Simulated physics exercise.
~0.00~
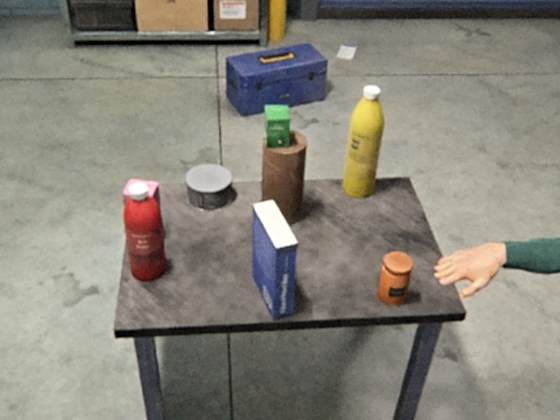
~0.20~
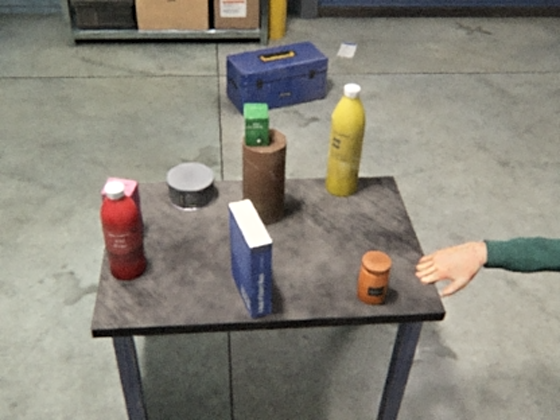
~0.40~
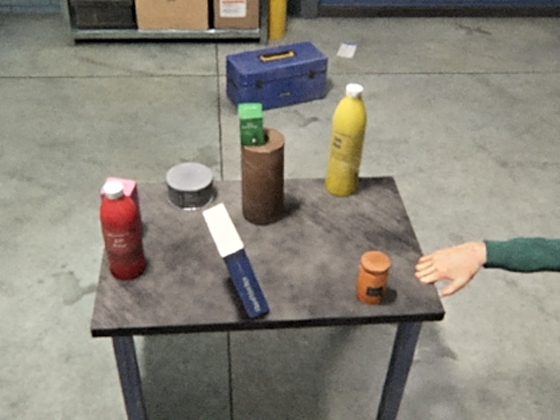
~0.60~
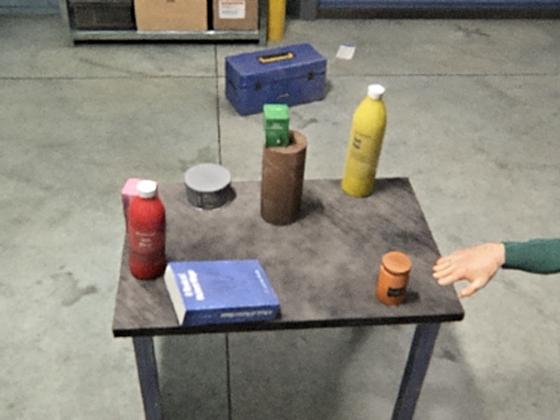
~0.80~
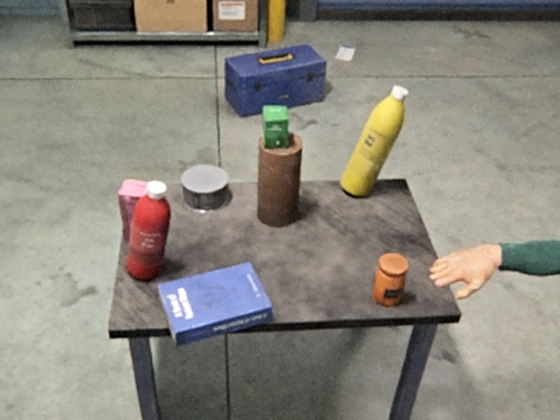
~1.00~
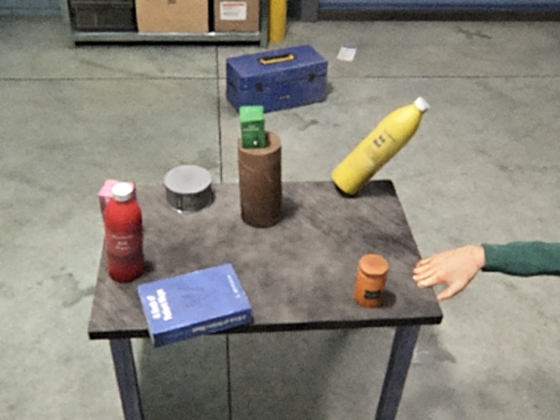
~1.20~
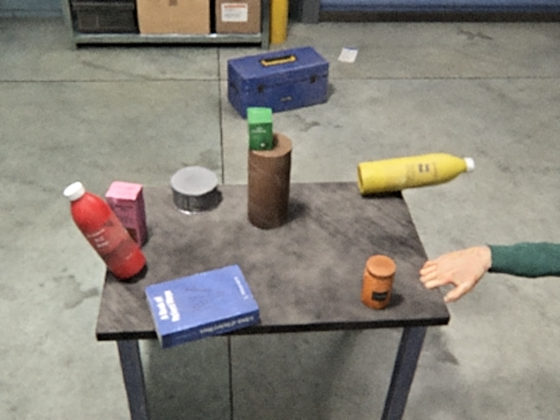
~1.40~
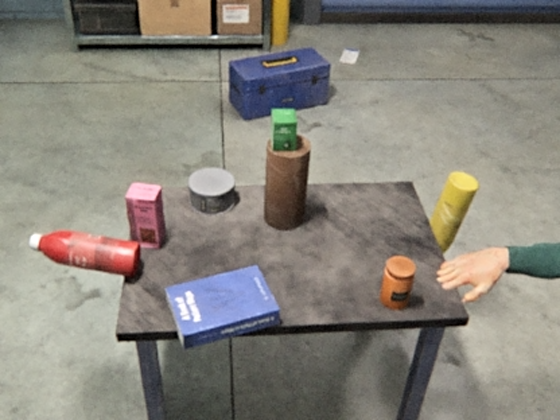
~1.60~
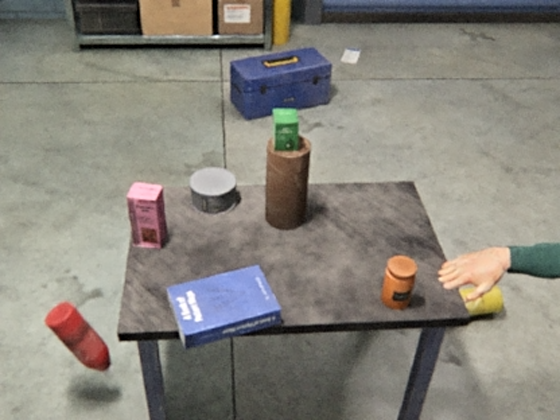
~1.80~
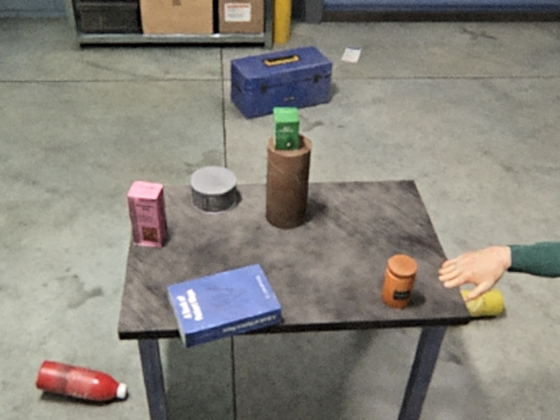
A blue book tips over to the left on a dark-topped work table, seen from above in a concrete-floored workshop with a blue toolbox behind. It lands flat near the front edge, among a red bottle, pink carton and grey tub on the left, a brown roll and green packet in the middle, and an orange jar on the right. The yellow bottle at the back then leans right and topples off, and the red bottle falls off the left side. Both end lying on the floor, while a green-sleeved hand stays at the right edge and the rest remain standing.
